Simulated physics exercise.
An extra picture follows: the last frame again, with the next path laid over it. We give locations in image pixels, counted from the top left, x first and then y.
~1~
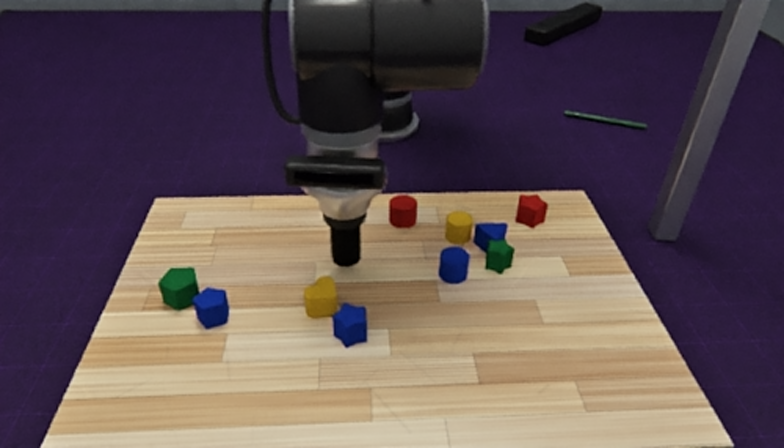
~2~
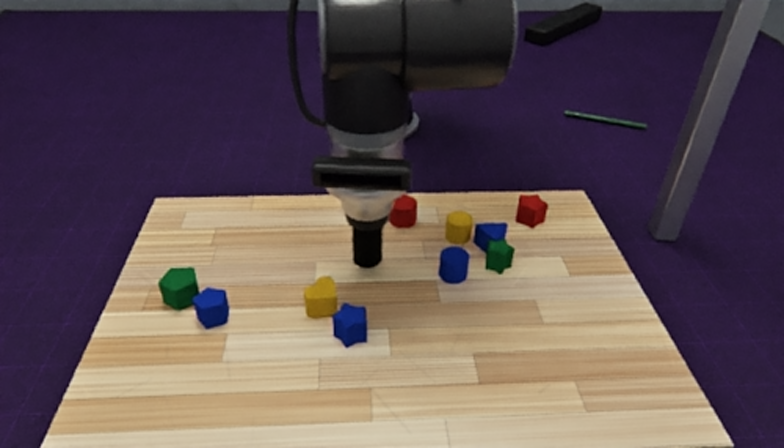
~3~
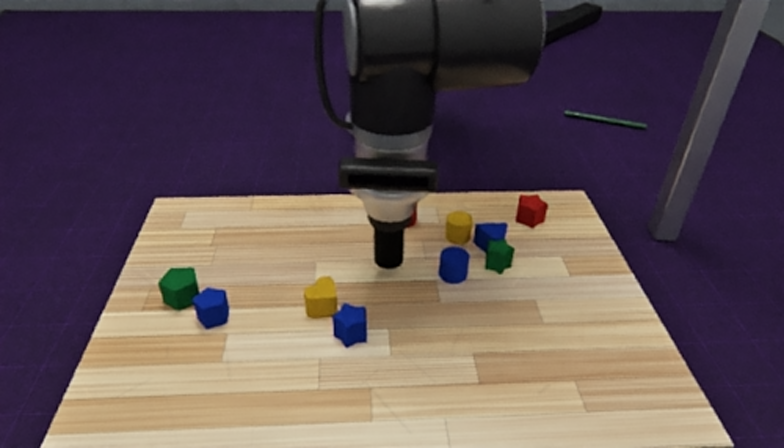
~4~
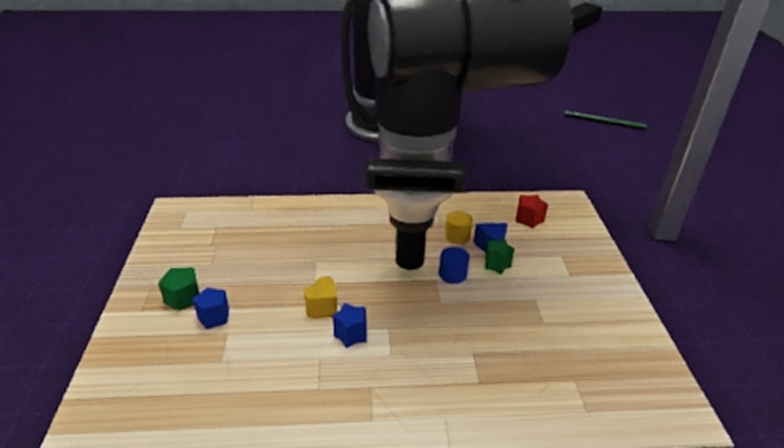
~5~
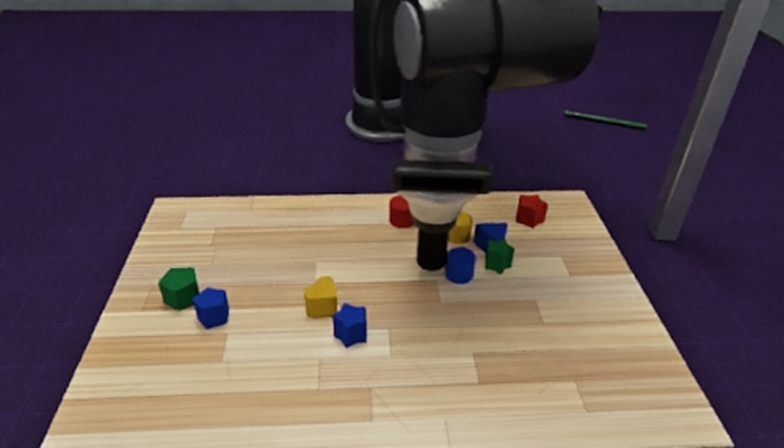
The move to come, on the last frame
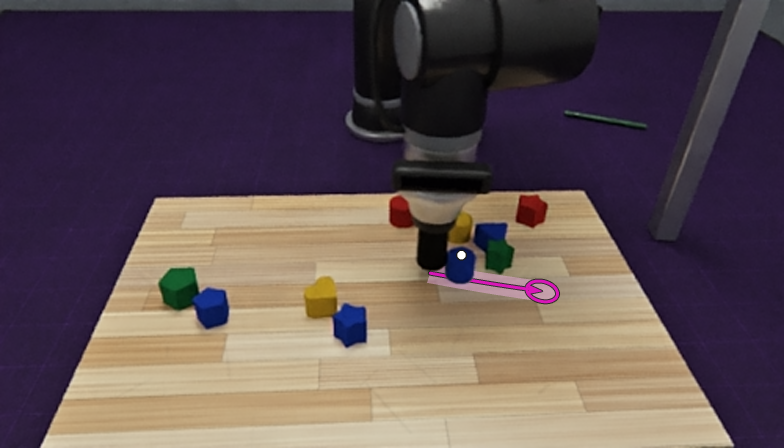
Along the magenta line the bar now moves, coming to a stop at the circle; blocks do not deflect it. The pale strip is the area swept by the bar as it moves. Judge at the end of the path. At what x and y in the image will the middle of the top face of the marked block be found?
Located at (560, 257).
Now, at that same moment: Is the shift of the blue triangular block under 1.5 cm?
Final answer: Yes.
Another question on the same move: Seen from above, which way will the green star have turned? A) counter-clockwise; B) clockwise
That would be A.
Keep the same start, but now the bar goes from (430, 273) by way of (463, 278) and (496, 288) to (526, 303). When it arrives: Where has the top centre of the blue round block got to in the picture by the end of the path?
It should be at about (537, 264).
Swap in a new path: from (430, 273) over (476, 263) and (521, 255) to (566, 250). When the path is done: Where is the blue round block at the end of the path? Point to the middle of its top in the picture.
I think it will end close to (505, 259).
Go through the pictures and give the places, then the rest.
In the first frame, bar's lower end (346, 258); blue round block (455, 255); blue triangular block (493, 228); green star (500, 246).
In the second frame, bar (368, 259); blocks still.
In the third frame, bar (389, 260); blocks still.
In the fourth frame, bar (410, 261); blocks still.
In the fifth frame, bar (431, 262); blue round block (461, 255); blue triangular block (493, 228); green star (500, 246).
Drawn move, from (430, 273) to (542, 291); the dot is on the blue round block.
What follows on the original path. One third of the way, bar (469, 269); blue round block (499, 259); green star (510, 244), turned 35° anticlockwise.
Two thirds of the way, bar (507, 275); blue round block (535, 260); green star (515, 242), turned 65° anticlockwise.
At the end, bar (545, 280); blue round block (560, 257); blue triangular block still; green star (515, 242), turned 65° anticlockwise.
